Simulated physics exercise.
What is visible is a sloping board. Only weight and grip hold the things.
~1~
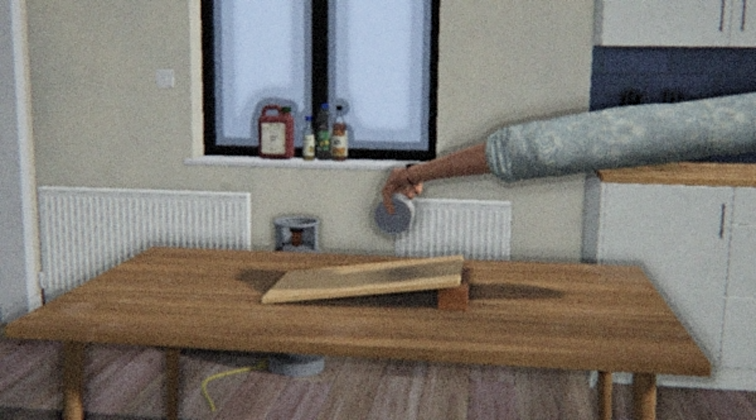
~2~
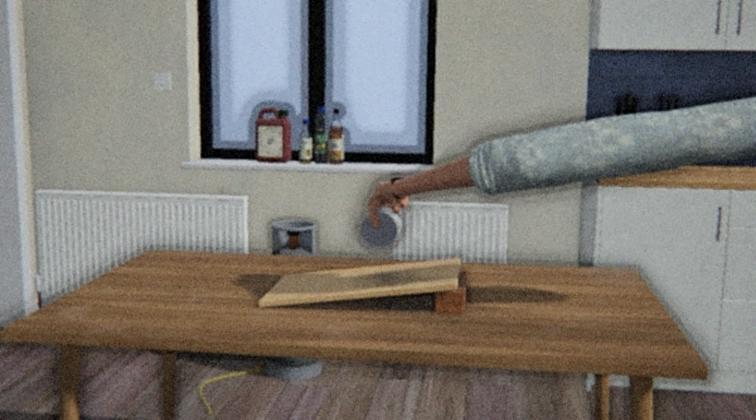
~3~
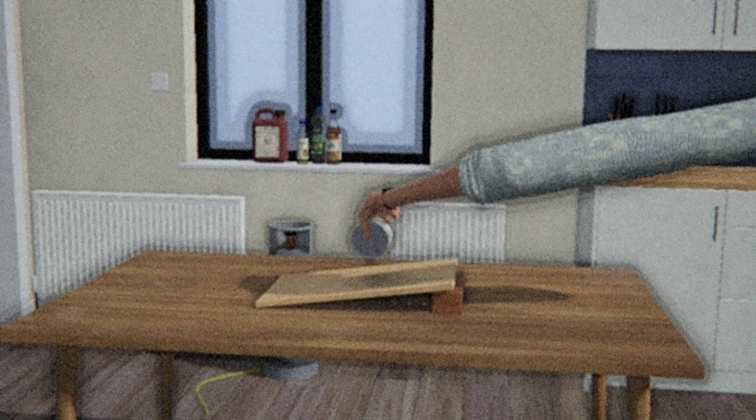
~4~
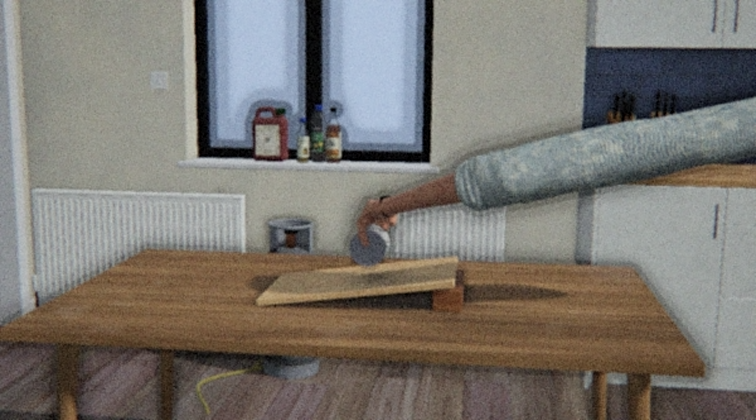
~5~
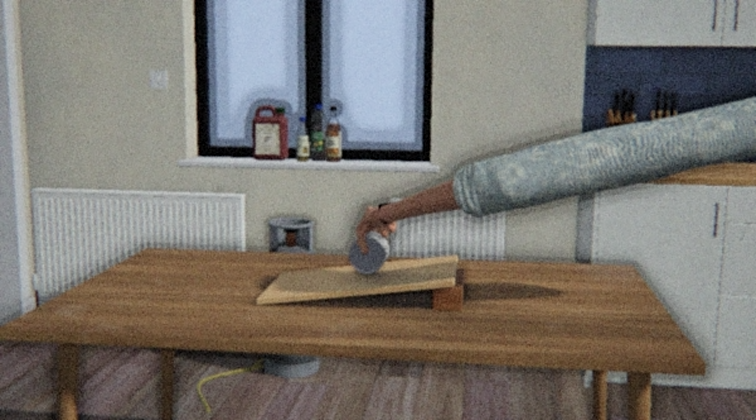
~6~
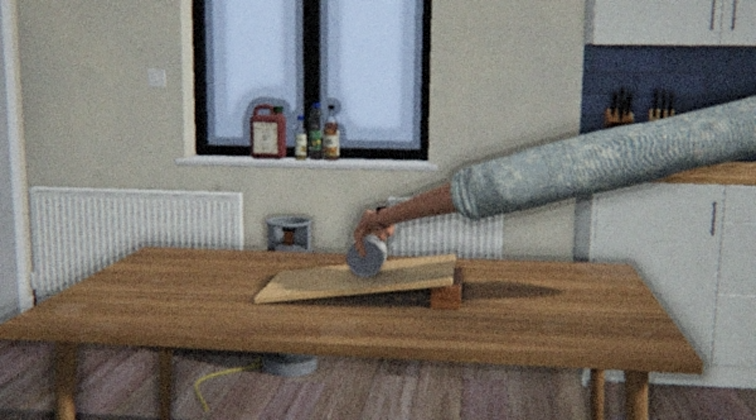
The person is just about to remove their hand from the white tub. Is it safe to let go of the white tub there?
The object will give way to the slope.
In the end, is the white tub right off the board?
White tub - gone from the top.
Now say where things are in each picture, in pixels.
In the first picture, coming down; white tub (394, 214).
In the second picture, coming down; white tub (380, 228).
In the third picture, coming down; white tub (372, 238).
In the fourth picture, coming down; white tub (369, 246).
In the fifth picture, coming down; white tub (369, 252).
In the sixth picture, set down, still held; white tub (366, 256).
Then, 0.90 s past the last view, white tub displaced well along near (271, 265).
Then, 1.60 s past the last view, white tub now off the board.
Then, 2.10 s past the last view, things are still on the move.
Finally, off the board, white tub. The white tub goes downhill.
